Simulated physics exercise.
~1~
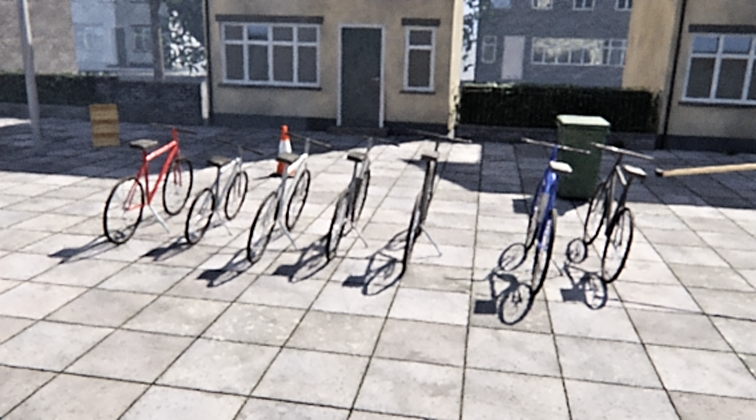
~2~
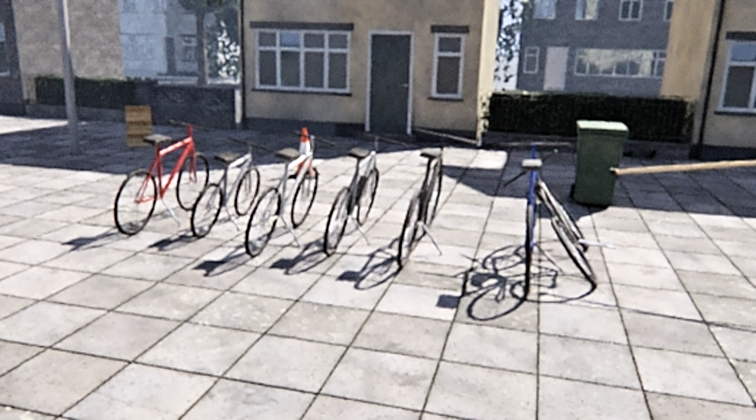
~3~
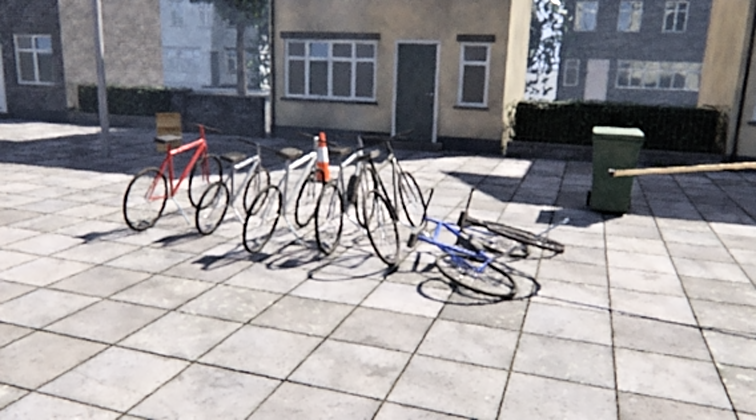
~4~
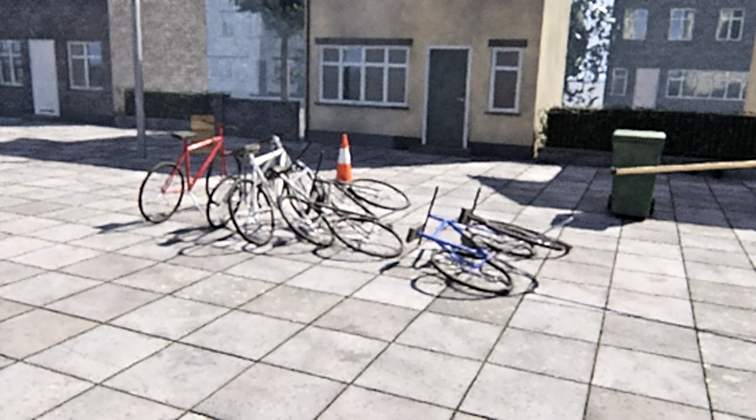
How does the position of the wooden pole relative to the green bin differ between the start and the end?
At the start the tip of the pole is clear of the bin, off to its right. By the end the pole reaches further left, with its tip across the front of the bin.
